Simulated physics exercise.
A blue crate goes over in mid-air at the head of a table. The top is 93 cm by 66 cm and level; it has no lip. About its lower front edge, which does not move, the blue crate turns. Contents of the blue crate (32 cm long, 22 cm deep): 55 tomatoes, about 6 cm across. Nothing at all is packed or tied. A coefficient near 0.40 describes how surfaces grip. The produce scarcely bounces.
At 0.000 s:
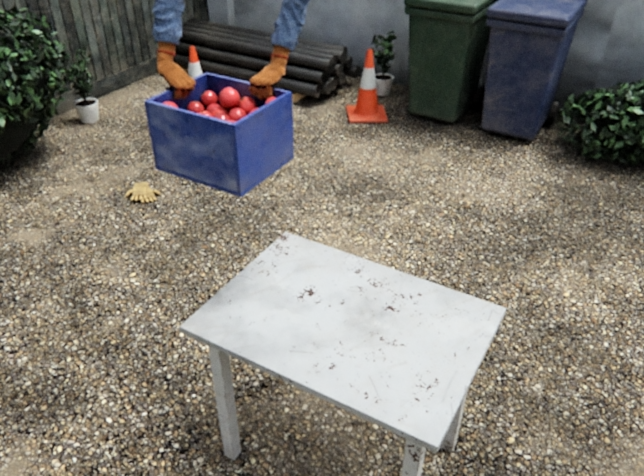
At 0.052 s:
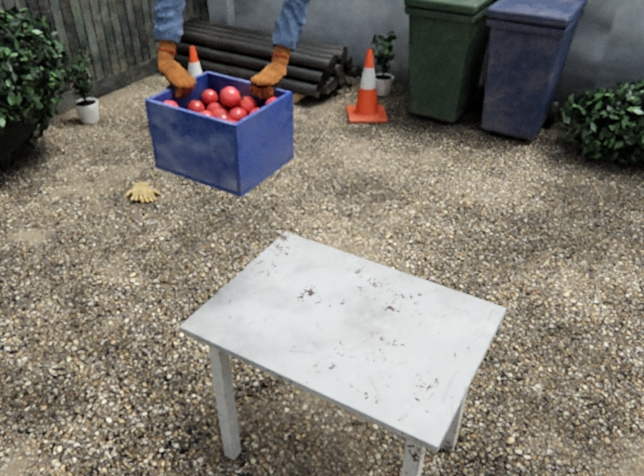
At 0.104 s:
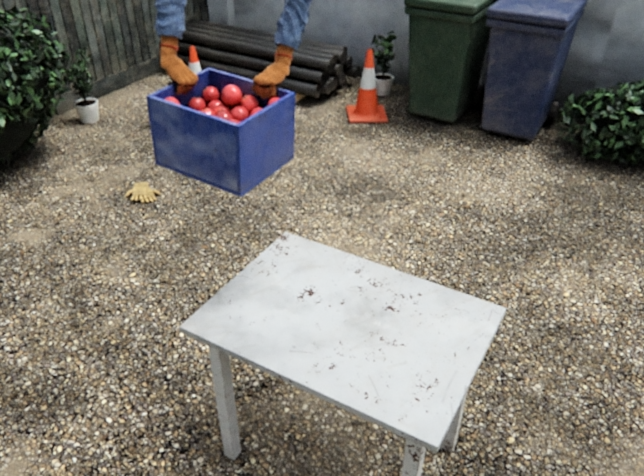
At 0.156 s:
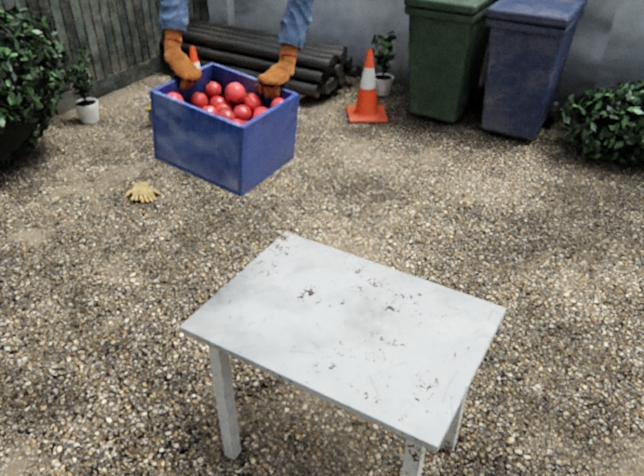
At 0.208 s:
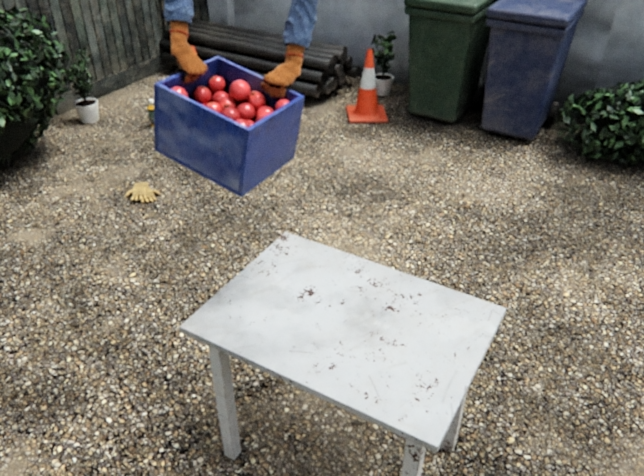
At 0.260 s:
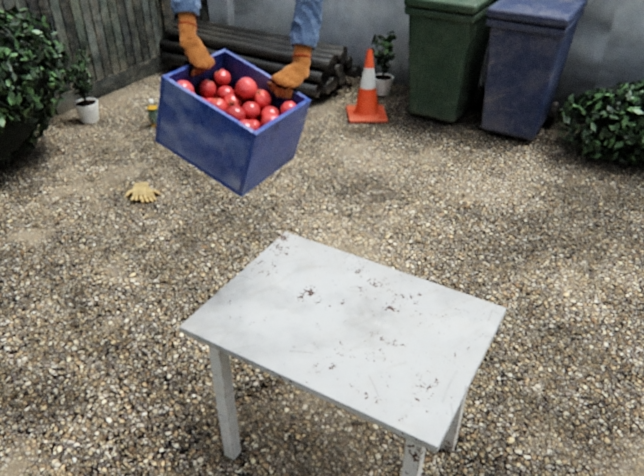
A blue crate full of red balls starts out level above a gravel yard, beyond a worn white table, gripped by two orange-gloved hands. The hands slowly raise its far side, and the crate tilts modestly toward the table, with the red balls still inside.
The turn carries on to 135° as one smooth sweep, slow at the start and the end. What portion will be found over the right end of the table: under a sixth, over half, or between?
Result: One sixth to one half of the load over the right end of the table.
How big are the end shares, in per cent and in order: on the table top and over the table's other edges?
Shares: Approx. 40 % and 25 %.
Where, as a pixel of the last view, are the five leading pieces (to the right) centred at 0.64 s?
Somewhere near pixel (320, 159).
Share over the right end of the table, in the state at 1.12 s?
I'd say near 0 per cent at that moment.
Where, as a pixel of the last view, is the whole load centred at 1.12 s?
Estimated centre in the last picture: (378, 309).
After 0.64 s, tilt 80°; 55 still in the blue crate.
After 1.12 s, tilt 135°; 6 still in the blue crate, 38 on the table top and 11 in the air.
After 1.78 s, tilt 135°; 29 on the table top, 15 over the right end of the table and 11 over the table's other edges.
When it is over (at 2.64 s), 21 on the table top, 19 over the right end of the table and 15 over the table's other edges. Asked share, 19 of 55, 35 per cent.
